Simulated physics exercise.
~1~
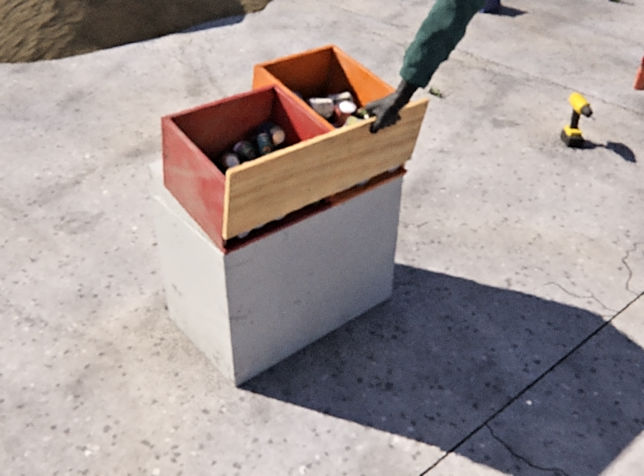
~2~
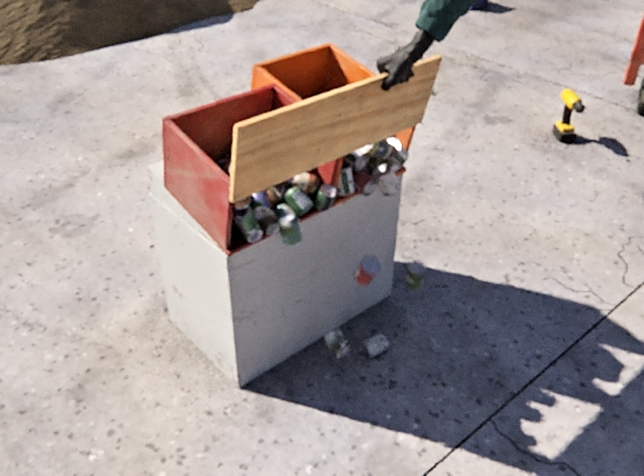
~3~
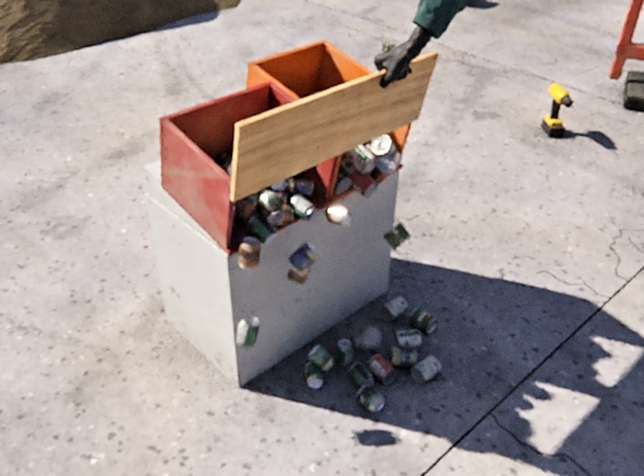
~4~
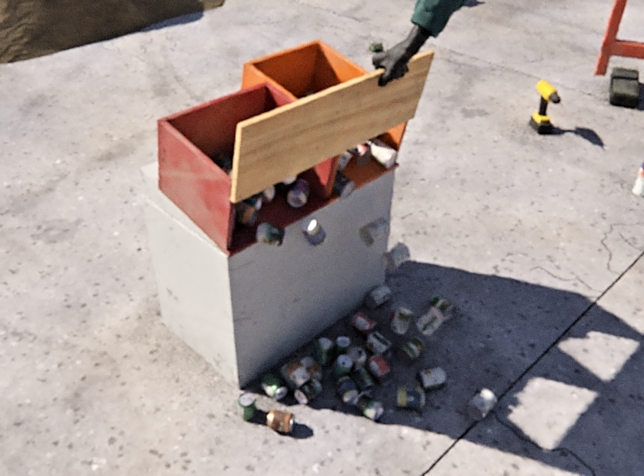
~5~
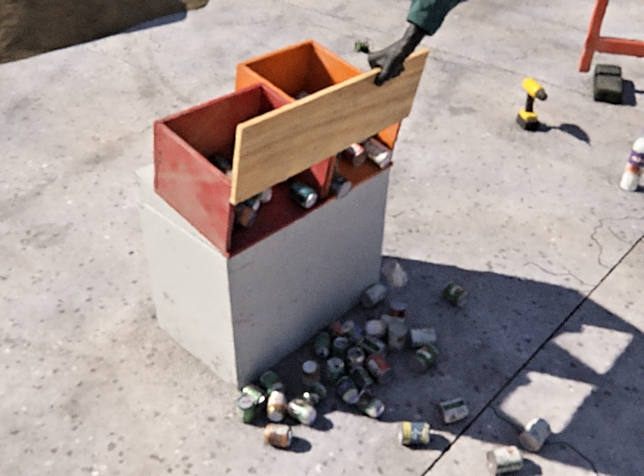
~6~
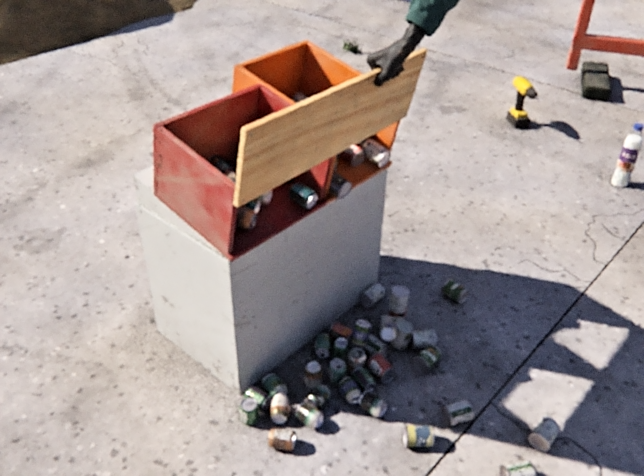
A gloved hand lifts a wooden gate, and cans spill from two hoppers, some staying inside.
